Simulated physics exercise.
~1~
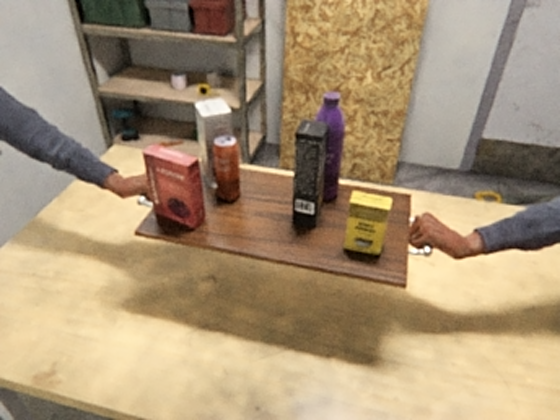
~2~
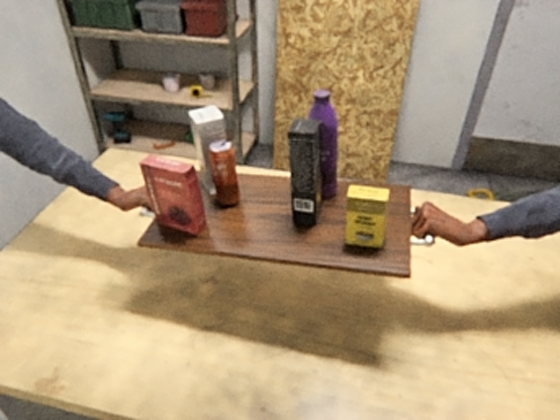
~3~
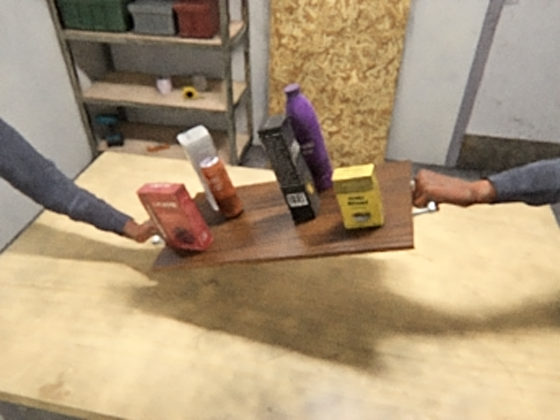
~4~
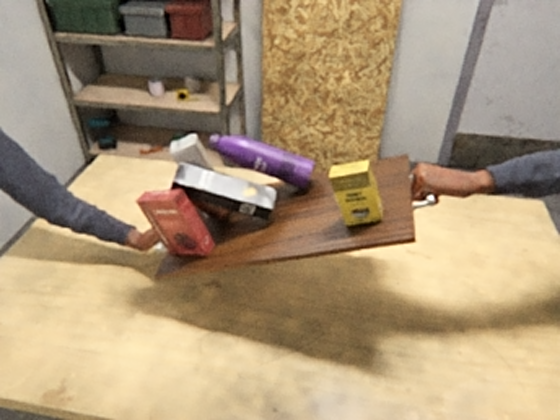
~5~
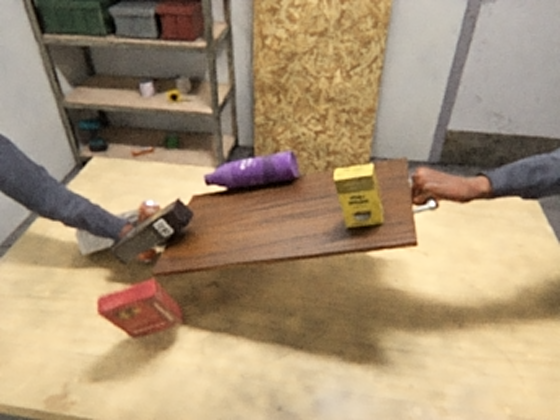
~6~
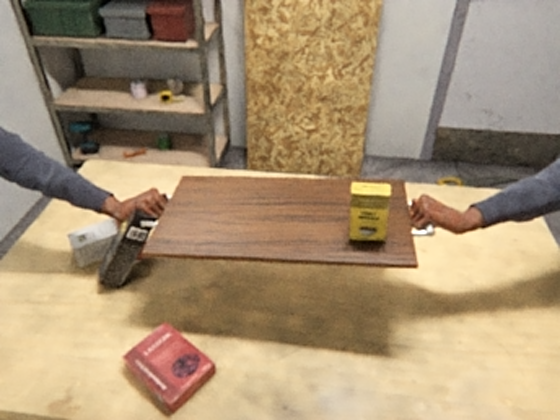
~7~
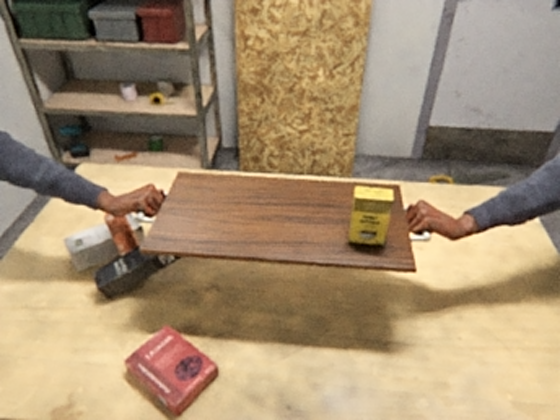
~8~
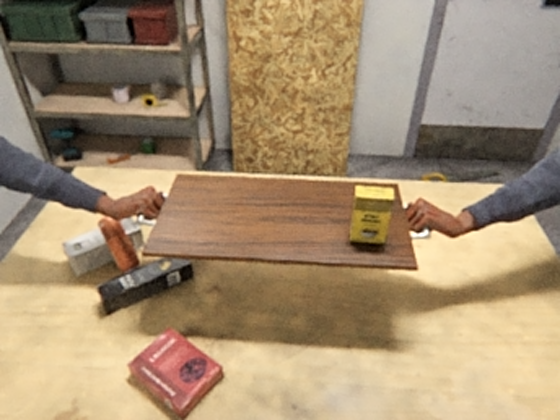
A wooden board held by two hands dipped on its left side, and the boxes, orange can and purple bottle tipped and slid off that way, before the hands levelled it with only the yellow packet still standing near the right end.
